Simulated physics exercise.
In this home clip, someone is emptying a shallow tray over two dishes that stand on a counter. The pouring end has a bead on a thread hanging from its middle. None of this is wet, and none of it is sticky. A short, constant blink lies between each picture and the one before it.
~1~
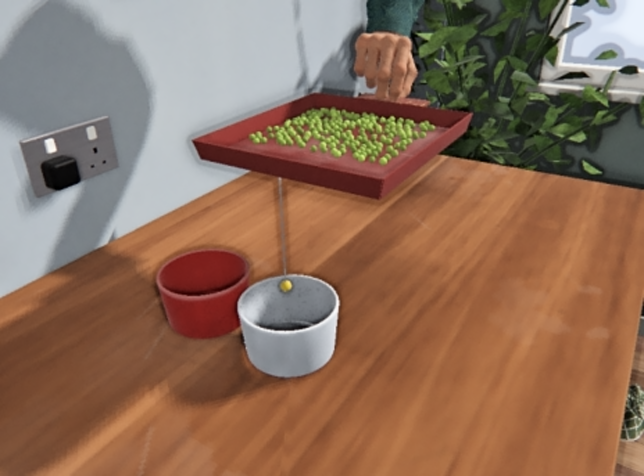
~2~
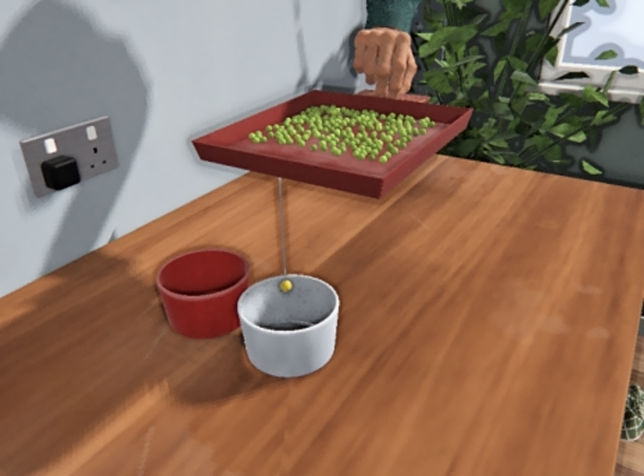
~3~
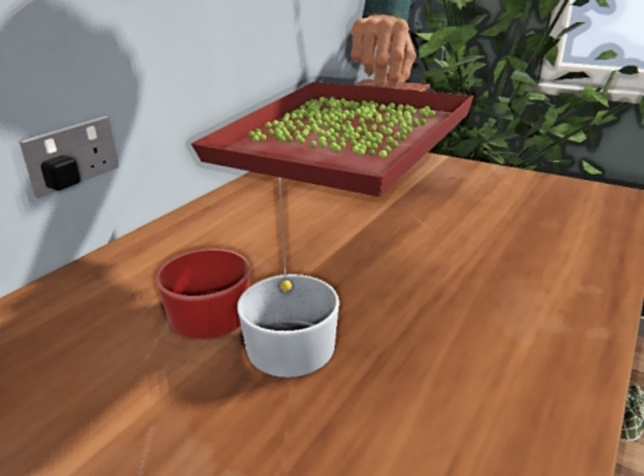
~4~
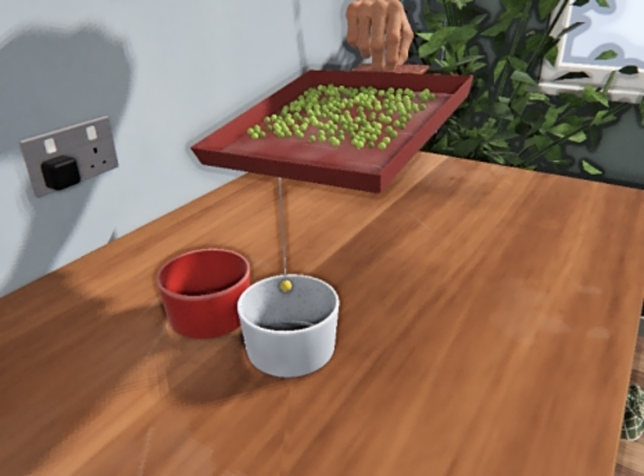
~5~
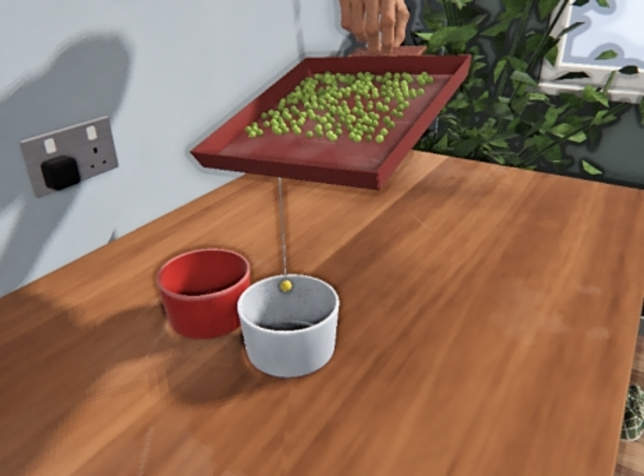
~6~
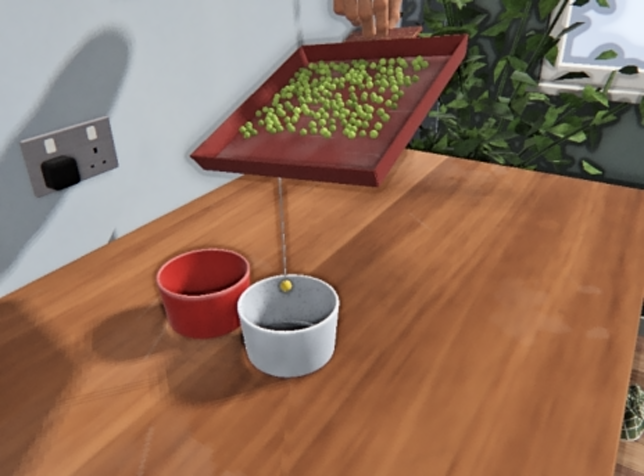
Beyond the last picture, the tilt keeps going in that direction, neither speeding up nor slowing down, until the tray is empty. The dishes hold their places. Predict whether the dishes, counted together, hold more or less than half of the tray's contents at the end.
More.
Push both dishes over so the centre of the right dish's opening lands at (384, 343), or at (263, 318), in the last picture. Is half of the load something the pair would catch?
Try 1: A minority of it. Try 2: A majority of it.
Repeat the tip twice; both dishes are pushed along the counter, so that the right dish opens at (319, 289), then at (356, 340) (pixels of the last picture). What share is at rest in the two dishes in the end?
Trial 1 about 40 %, trial 2 about 20 %.
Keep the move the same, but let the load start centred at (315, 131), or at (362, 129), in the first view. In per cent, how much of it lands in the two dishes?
First about 80, then 80 per cent.
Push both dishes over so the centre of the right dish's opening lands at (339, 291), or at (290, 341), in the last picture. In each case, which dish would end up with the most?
Result, try one: The dish at left; try two: The dish at left.
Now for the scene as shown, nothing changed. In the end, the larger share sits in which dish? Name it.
That one is the leftward one.
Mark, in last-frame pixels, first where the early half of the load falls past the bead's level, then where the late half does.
First close to (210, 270), next close to (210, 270).
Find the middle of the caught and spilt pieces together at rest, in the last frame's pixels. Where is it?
I'd put the middle somewhere around (203, 317).
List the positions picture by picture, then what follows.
In the first frame, corners of the pouring end at (199, 139) and (380, 176), level; middle of the load at (340, 130), dried peas; left dish at (174, 312); right dish at (260, 348); bead on its thread at (286, 286).
In the second frame, corners of the pouring end at (198, 140) and (380, 176), level; middle of the load at (339, 128).
In the third frame, corners of the pouring end at (198, 142) and (379, 174), tipped barely, lowest at the left corner; middle of the load at (339, 122).
In the fourth frame, corners of the pouring end at (197, 146) and (377, 171), tipped a little, lowest at the left corner; middle of the load at (338, 112).
In the fifth frame, corners of the pouring end at (196, 150) and (375, 169), tipped clearly, lowest at the left corner; middle of the load at (335, 103).
In the sixth frame, corners of the pouring end at (196, 153) and (372, 167), tipped clearly, lowest at the left corner; middle of the load at (329, 95), about half on the move; left dish at (174, 312); right dish at (260, 348).
Soon after the last picture, tray tipped steeply; most on the tray; a small part in the left dish; a stray few outside both; a small part in the air.
A little later, tray tipped past a quarter turn; a small part on the tray; a stray few in the right dish; about half in the left dish; a small part outside both; about a quarter in the air.
Later still, tray tipped past a quarter turn; a stray few in the right dish; most in the left dish; about a quarter outside both.
At rest, tray tipped past a quarter turn; a stray few in the right dish; most in the left dish; about a quarter outside both.
